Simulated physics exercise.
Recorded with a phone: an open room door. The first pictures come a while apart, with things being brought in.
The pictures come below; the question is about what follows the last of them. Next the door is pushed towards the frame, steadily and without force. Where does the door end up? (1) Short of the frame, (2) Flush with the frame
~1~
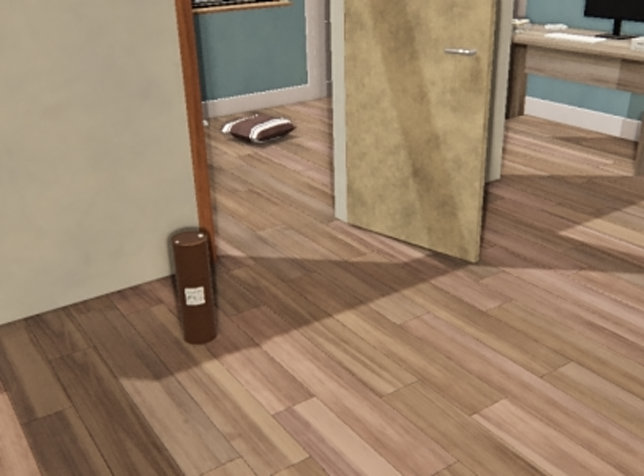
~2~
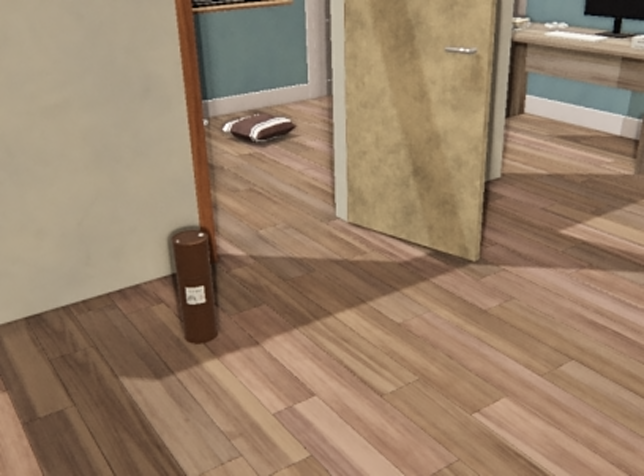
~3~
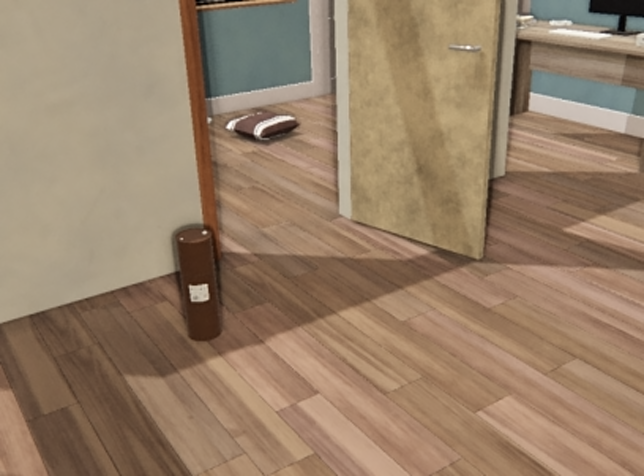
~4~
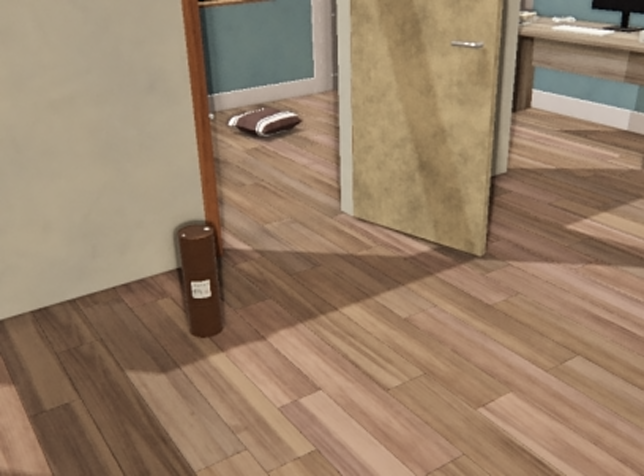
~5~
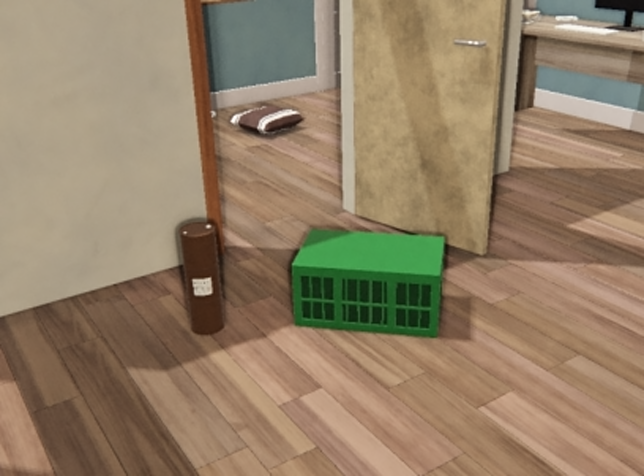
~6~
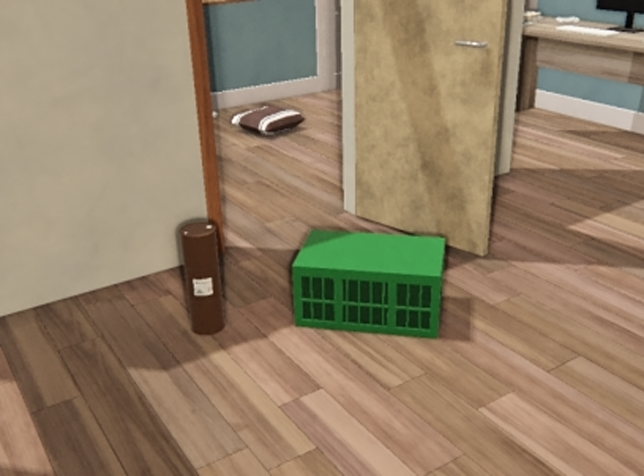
Flush with the frame.
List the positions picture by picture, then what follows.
Door wide open and still; brown canister (195, 289), in the first picture.
Door wide open and still; brown canister (196, 288), in the second picture.
Door wide open and still; brown canister (199, 286), in the third picture.
Door wide open and still; brown canister (201, 282), in the fourth picture.
Door wide open and still; brown canister (203, 279), in the fifth picture.
Door wide open and still; green chest (371, 282); brown canister (203, 280), in the sixth picture.
Then, 0.90 s later than the last frame, door at 82°.
Then, 1.60 s later than the last frame, door at 50°.
Then, 2.30 s later than the last frame, door at 15°.
When it is over, door at 0°; both as before. End places, in pixels of the last picture, green chest near (371, 282).
